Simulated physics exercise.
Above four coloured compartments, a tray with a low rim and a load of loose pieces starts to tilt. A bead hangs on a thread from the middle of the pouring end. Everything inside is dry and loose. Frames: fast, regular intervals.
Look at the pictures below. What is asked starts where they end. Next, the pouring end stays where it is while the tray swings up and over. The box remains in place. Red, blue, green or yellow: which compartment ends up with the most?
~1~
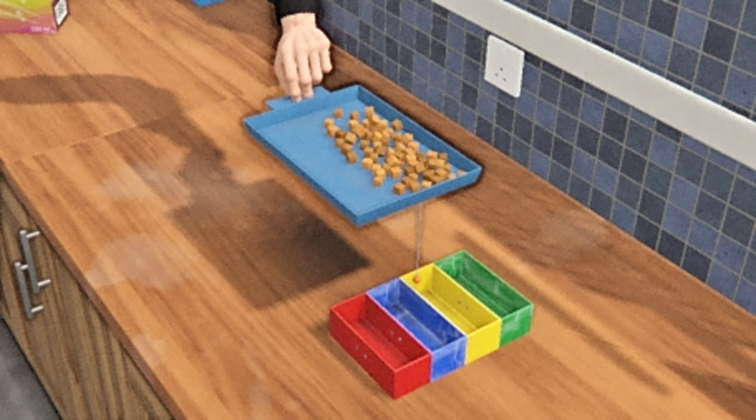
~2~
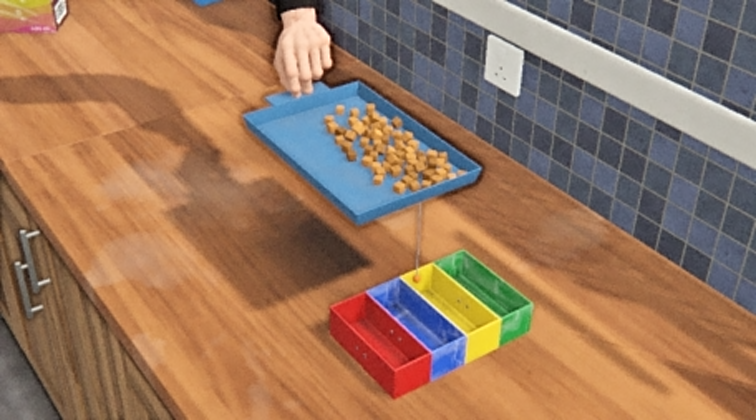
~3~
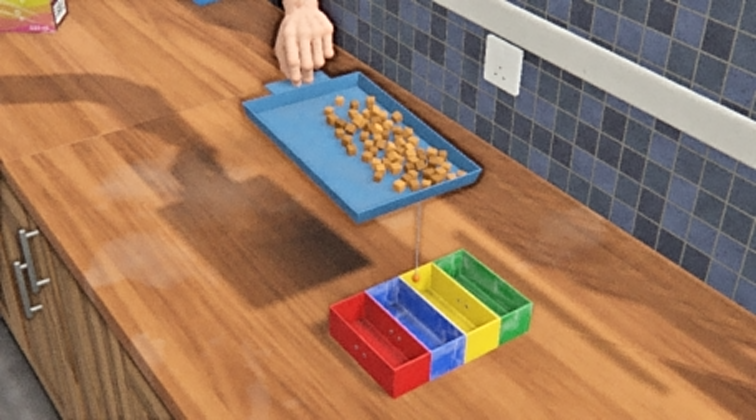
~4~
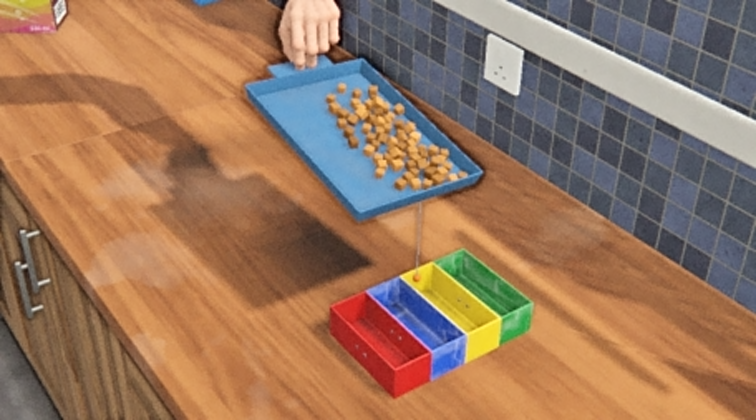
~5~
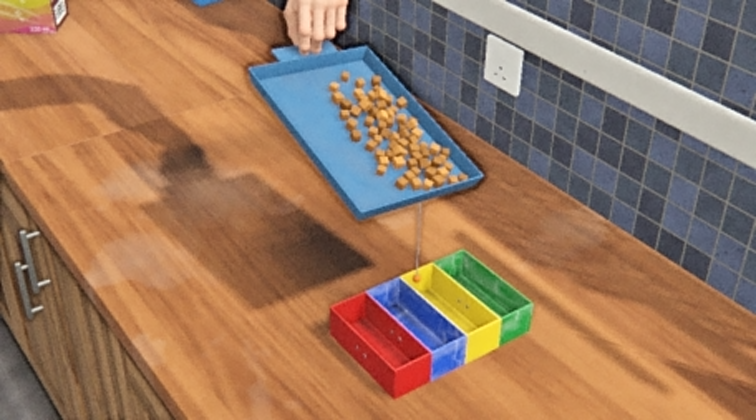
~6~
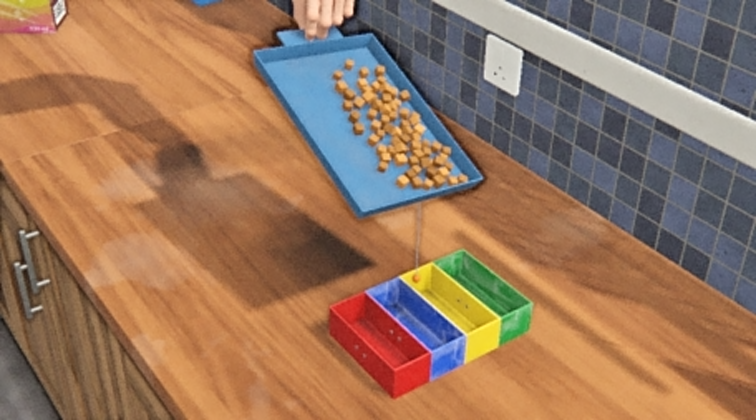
The green one.
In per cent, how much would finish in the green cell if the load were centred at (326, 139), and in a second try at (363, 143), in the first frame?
It would be roughly 50 per cent for the first and roughly 40 per cent for the second.
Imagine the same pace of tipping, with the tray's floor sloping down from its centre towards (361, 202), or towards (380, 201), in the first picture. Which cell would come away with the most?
Red, then the cell in red.
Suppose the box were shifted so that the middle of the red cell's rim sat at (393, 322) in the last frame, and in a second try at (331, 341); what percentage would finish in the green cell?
40% for the first placement, 20% for the second.
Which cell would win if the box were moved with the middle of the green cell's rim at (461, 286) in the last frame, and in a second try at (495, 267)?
The first try: Green. The second: The yellow one.
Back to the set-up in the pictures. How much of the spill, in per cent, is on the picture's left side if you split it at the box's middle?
I'd put it at close to 10 per cent.
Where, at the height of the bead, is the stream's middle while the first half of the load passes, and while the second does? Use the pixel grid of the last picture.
Initially about (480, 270); subsequently about (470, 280).
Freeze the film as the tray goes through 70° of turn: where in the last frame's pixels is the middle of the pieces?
Check around (441, 150) in the last picture.
Just after the last frame, tray tipped steeply; almost all on the tray; just a few falling or outside the box.
A moment on, tray tipped past a quarter turn; roughly a third on the tray; roughly a quarter in the green cell; about a tenth in the yellow cell; just a few in the red cell; roughly a third falling or outside the box.
Further on, tray tipped past a quarter turn; roughly half in the green cell; roughly a quarter in the yellow cell; just a few in the blue cell; roughly a quarter falling or outside the box.
When it is over, tray tipped past a quarter turn; roughly half in the green cell; roughly a quarter in the yellow cell; just a few in the blue cell; not one in the red cell; roughly a quarter outside the box.
